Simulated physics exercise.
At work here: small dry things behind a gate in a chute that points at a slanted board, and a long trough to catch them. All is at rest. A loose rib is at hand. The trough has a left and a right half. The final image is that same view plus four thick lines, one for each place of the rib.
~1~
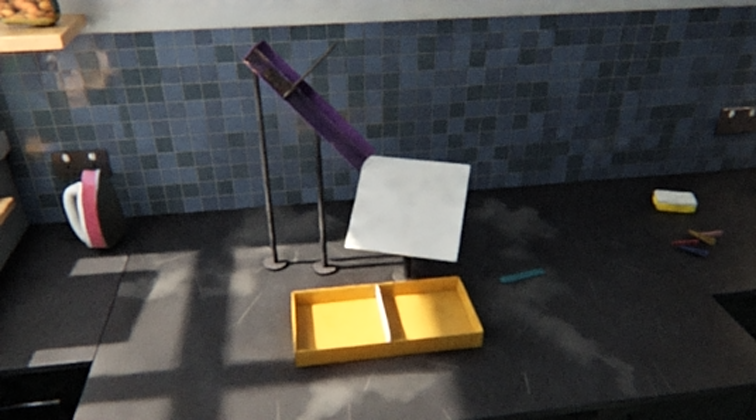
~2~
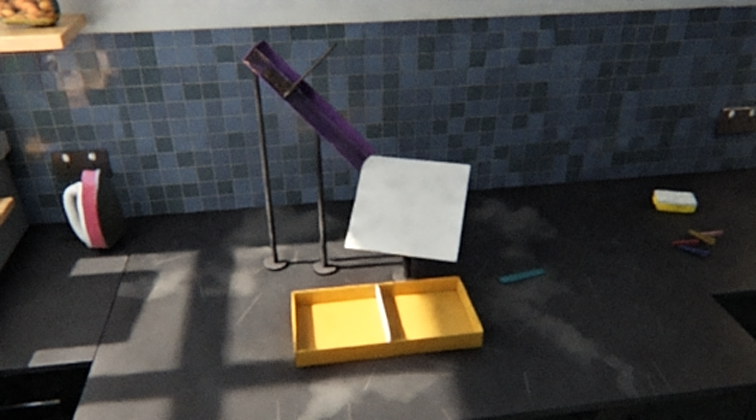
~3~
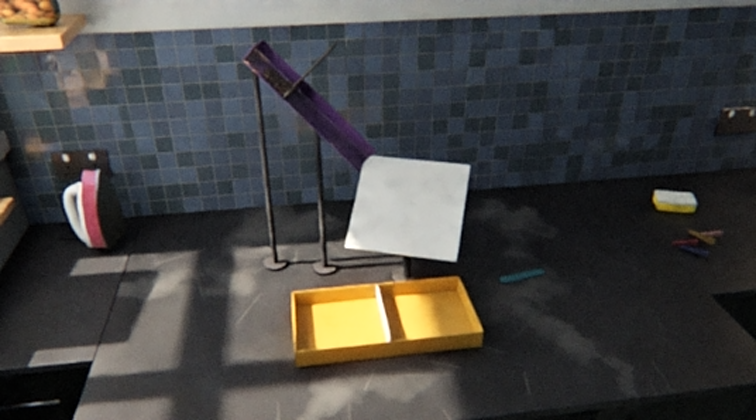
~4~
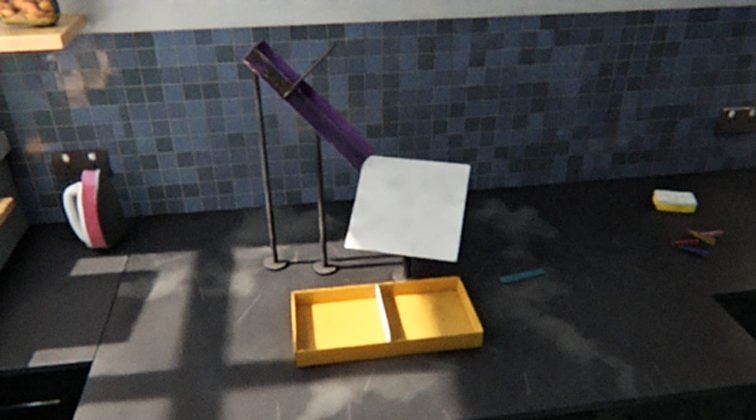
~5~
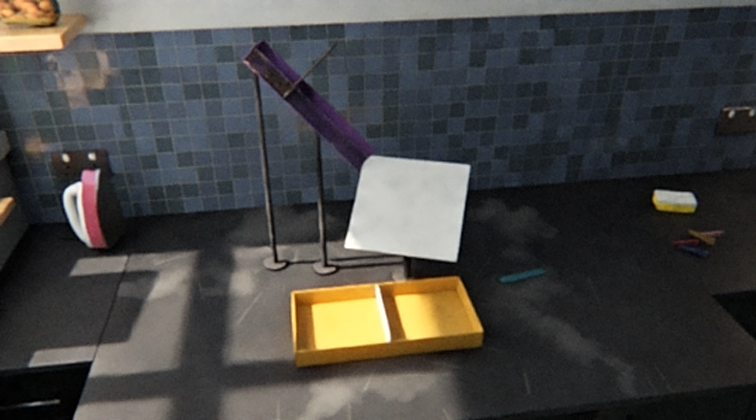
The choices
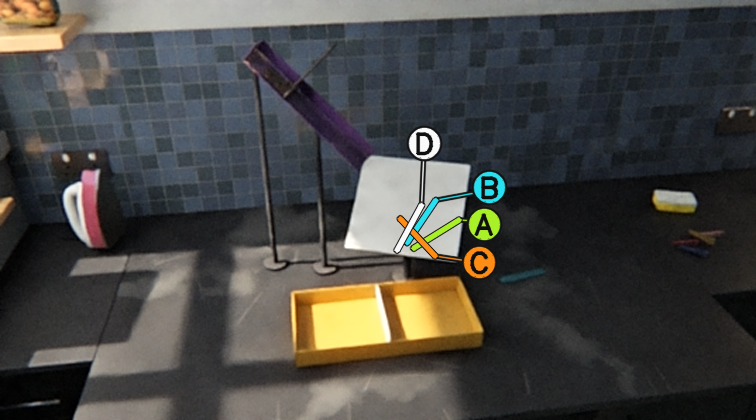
A purple chute on two thin dark stands slopes down to the right toward a tilted white board on a dark countertop, seen from slightly above against blue tiles. A yellow trough with a pale middle wall sits in front, a pink-and-white object stands left, and a teal stick, a yellow-and-white block and small coloured pieces lie right. Nothing visibly moves, and the camera stays still.
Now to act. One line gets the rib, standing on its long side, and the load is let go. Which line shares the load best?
Go for B.
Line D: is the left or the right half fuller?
Left.
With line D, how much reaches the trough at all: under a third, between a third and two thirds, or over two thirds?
It is over two thirds.
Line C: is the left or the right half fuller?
Right.
On the marked copy, line A from (459, 219) to (413, 248); line B from (435, 200) to (407, 242); line C from (400, 218) to (435, 256); line D from (421, 205) to (397, 250).
If A is chosen, of what is caught, a small part in the left half, most in the right.
If B is chosen, of what is caught, about half in the left half, about half in the right.
If C is chosen, of what is caught, about a quarter in the left half, most in the right.
If D is chosen, of what is caught, most in the left half, a small part in the right.
